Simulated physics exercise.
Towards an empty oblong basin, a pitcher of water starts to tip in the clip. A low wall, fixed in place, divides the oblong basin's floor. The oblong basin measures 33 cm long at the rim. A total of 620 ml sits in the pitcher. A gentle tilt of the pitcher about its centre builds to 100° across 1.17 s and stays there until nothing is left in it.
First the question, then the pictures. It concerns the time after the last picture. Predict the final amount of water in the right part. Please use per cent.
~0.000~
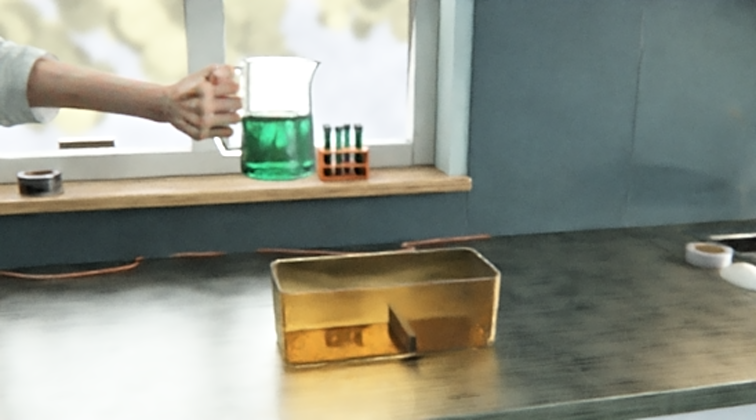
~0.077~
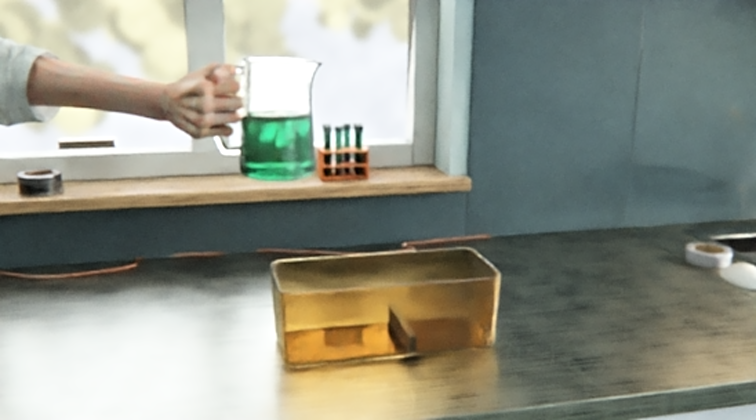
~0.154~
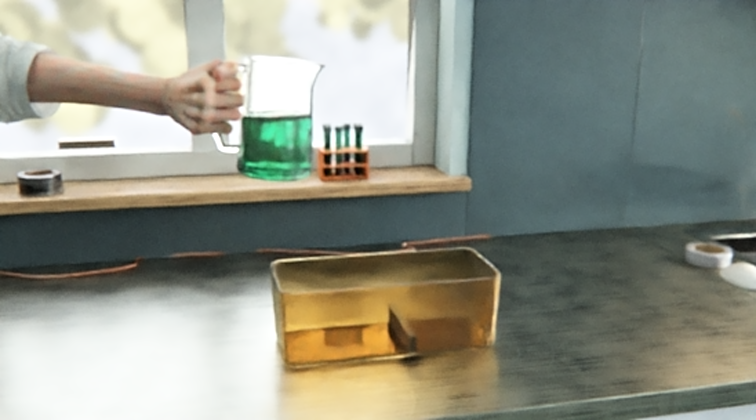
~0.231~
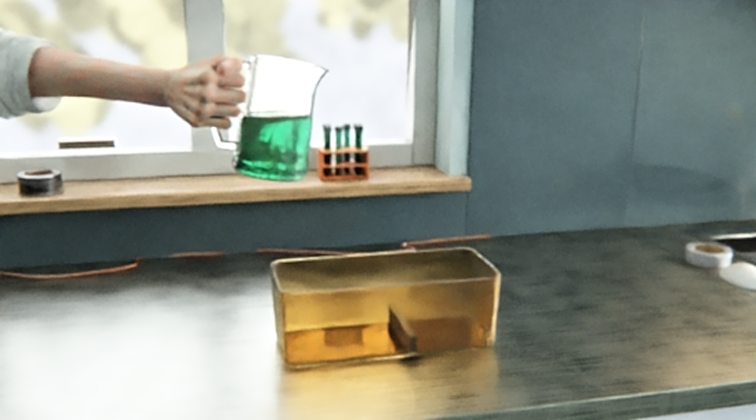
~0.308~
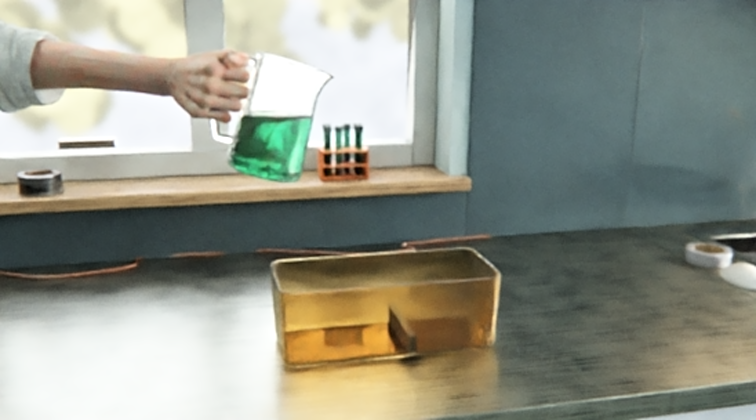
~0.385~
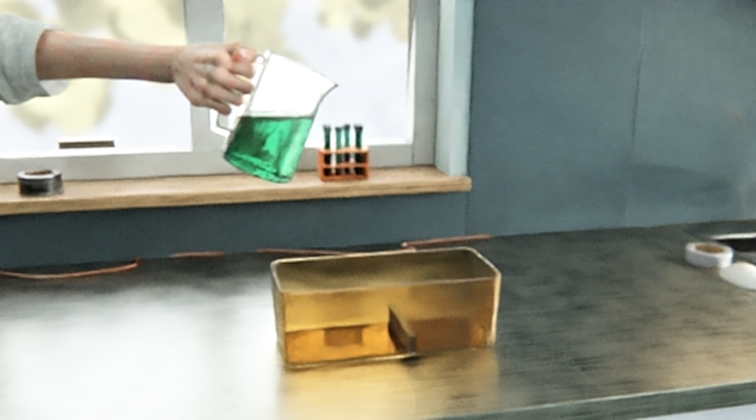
The right part ends with roughly 53 per cent.
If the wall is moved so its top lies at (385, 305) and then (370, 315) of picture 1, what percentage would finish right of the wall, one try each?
Result: 85 per cent, then 90 per cent.
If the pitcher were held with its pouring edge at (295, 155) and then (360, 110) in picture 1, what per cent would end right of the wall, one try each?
The first try gives 10 percent and the second 85 percent.
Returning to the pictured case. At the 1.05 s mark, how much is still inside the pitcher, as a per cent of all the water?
I'd estimate some 56 per cent.
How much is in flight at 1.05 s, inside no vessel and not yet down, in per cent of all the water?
Something like 30 per cent is in the air then.
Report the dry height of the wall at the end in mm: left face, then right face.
The left side gives some 18 mm, the right side some 8 mm.
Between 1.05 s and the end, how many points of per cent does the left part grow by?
About 34 percent.
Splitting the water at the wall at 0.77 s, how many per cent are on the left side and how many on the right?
I'd say some 0 on the left and some 0 on the right.
By 0.77 s the tilt is 74° and 98 per cent is still to pour, 0 is left of the wall and 0 right of it.
By 1.05 s the tilt is 98° and 57 per cent is still to pour, 10 is left of the wall and 3 right of it.
By 1.35 s the tilt is 100° and 18 per cent is still to pour, 21 is left of the wall and 44 right of it.
By 1.67 s the tilt is 100° and 4 per cent is still to pour, 37 is left of the wall and 53 right of it.
At rest 45 per cent lies left of the wall, 53 right of it and 3 outside.
